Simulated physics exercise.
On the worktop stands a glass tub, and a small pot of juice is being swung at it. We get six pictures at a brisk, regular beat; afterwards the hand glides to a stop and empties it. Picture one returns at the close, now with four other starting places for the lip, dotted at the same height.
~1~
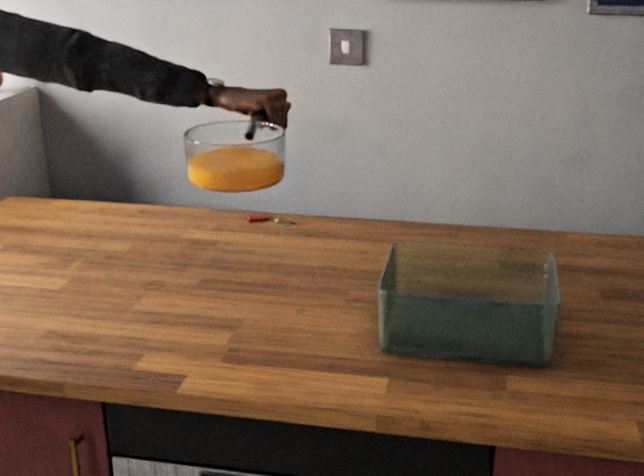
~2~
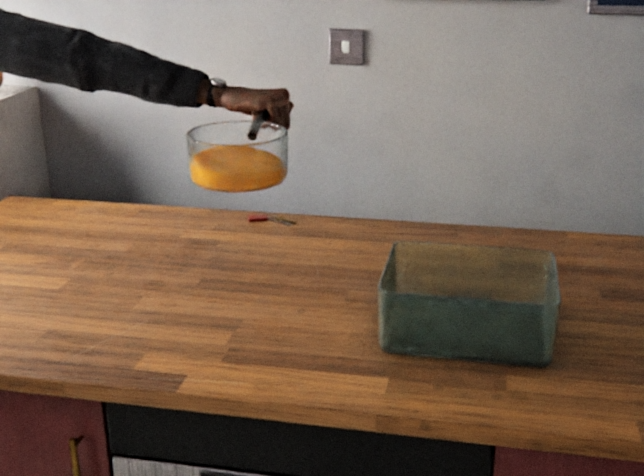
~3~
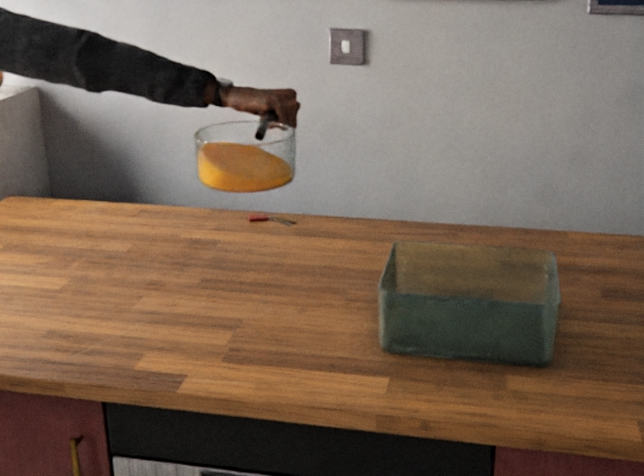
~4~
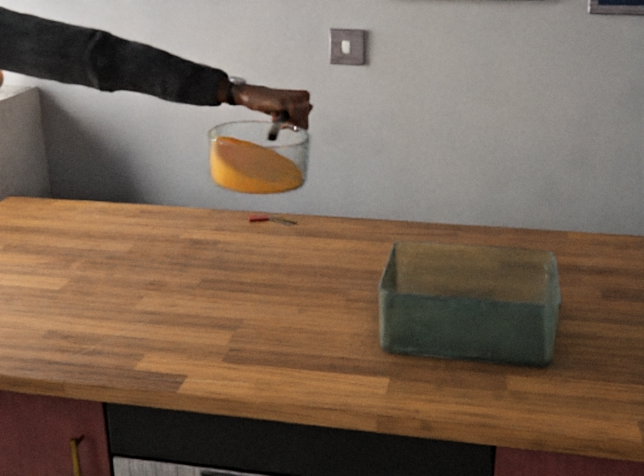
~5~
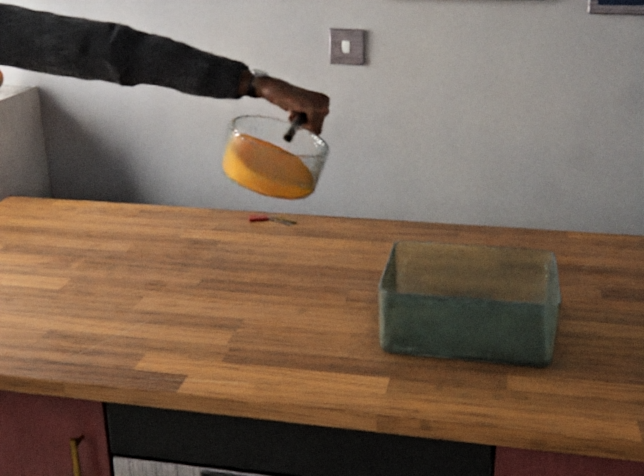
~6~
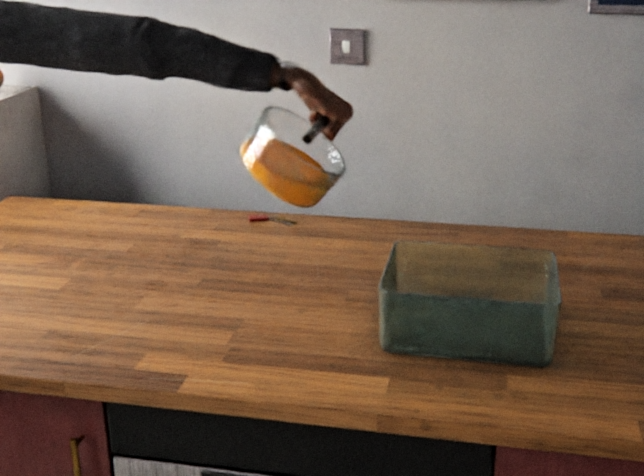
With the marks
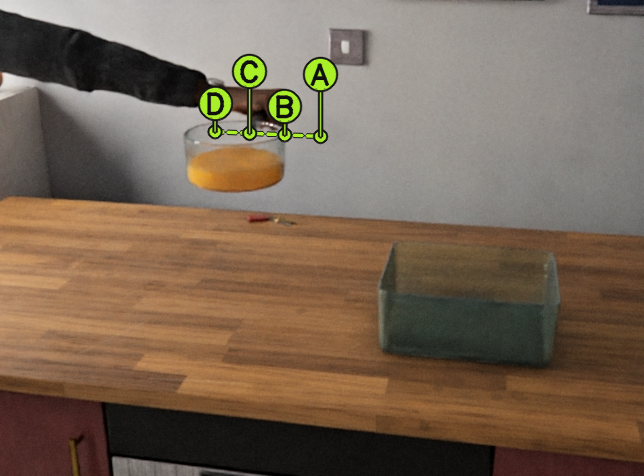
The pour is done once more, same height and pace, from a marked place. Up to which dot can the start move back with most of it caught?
Spot C.
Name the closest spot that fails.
D.
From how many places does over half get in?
Three of the four.
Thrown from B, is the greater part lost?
No, that is safe.
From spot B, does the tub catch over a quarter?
Yes.
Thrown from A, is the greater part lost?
No.
In lime, A at (320, 136); B at (284, 134); C at (249, 133); D at (215, 131).
For spot A, about 80 % lands in the tub, 12 % falls short and 8 % goes beside or beyond.
For spot B, about 77 % lands in the tub, 5 % falls short and 18 % goes beside or beyond.
For spot C, about 74 % lands in the tub, 15 % falls short and 11 % goes beside or beyond.
For spot D, about 20 % lands in the tub, 76 % falls short and 4 % goes beside or beyond.
